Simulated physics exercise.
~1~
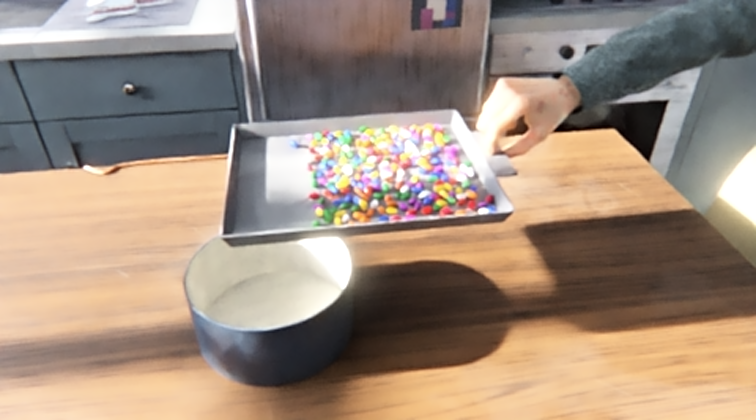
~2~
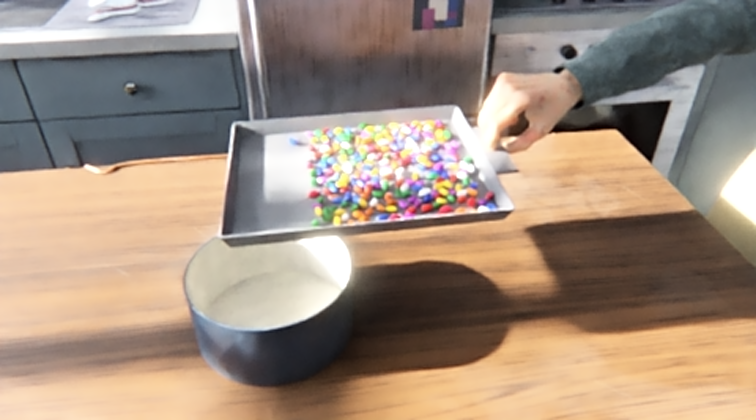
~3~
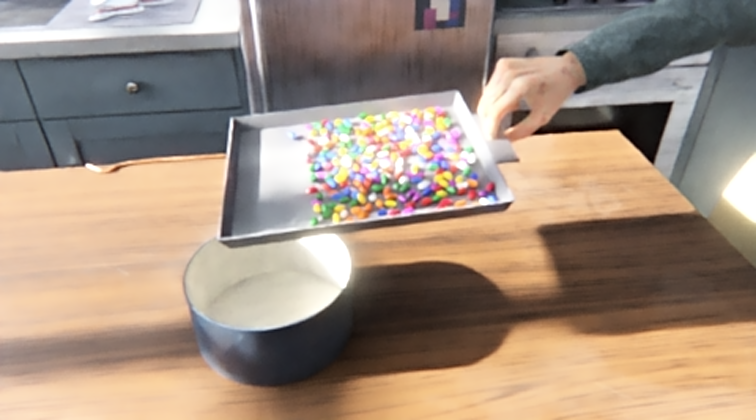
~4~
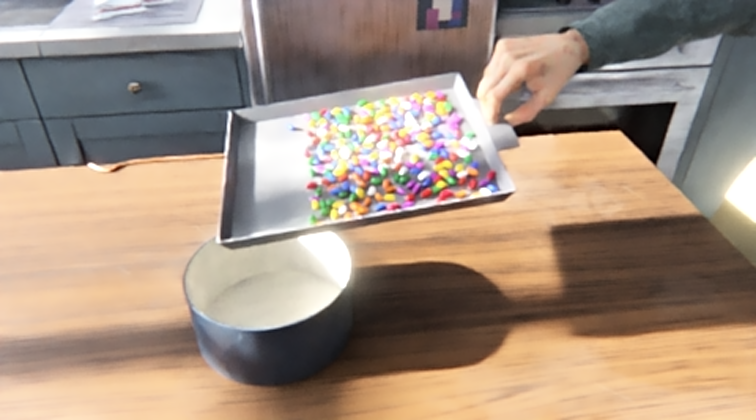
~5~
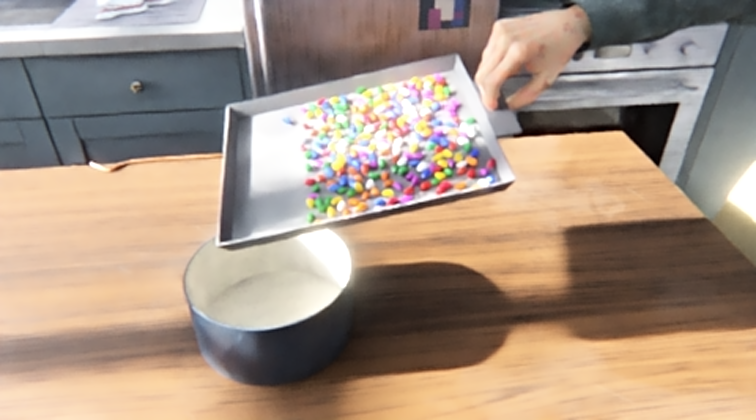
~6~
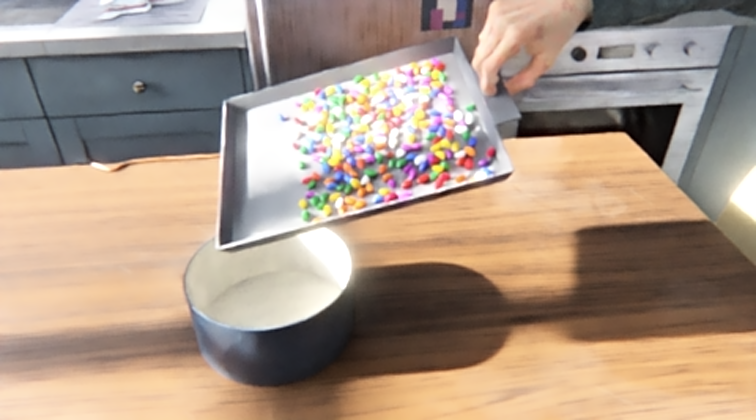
The video shows a hand holding a rimmed metal tray of colorful jelly beans above a dark pot on a wooden table, then gradually raising the tray's right side so it slants down to the left, the candies shifting slightly leftward.
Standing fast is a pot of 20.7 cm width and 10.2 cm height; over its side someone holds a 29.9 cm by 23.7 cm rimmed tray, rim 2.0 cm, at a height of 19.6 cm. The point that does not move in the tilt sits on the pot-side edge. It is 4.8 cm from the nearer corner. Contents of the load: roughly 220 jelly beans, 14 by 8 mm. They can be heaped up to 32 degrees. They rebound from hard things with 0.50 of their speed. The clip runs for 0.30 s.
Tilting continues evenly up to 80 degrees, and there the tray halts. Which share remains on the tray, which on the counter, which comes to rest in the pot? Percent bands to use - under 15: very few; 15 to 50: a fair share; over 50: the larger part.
Left on the tray - very few, counter - the larger part, pot - a fair share.
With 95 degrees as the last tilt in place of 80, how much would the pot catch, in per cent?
Result: Close to 25 %.
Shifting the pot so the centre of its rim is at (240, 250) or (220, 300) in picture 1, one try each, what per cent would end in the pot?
Try one: ~ 5 %; try two: ~ 100 %.
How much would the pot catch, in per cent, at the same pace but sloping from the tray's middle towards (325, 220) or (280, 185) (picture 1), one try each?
Roughly 45 per cent on the first try and 40 per cent on the second.
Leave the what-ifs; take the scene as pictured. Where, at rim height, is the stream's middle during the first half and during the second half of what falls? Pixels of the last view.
Around (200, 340), then around (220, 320).
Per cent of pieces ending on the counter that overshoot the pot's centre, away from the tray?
Share: Close to 90 %.
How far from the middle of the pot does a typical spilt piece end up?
I'd say close to 22 centimetres.
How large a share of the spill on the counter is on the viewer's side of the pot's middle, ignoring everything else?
100 %.
Then, 0.38 s after the last picture, tilt 48 degrees; the tray holds 100 %, the pot 0 %.
Then, 0.63 s after the last picture, tilt 68 degrees; the tray holds 40 %, the pot 0 %.
Then, 0.99 s after the last picture, tilt 80 degrees; the tray holds 5 %, the pot 20 %.
In the end, tray 0 %, counter 75 %, pot 25 %.
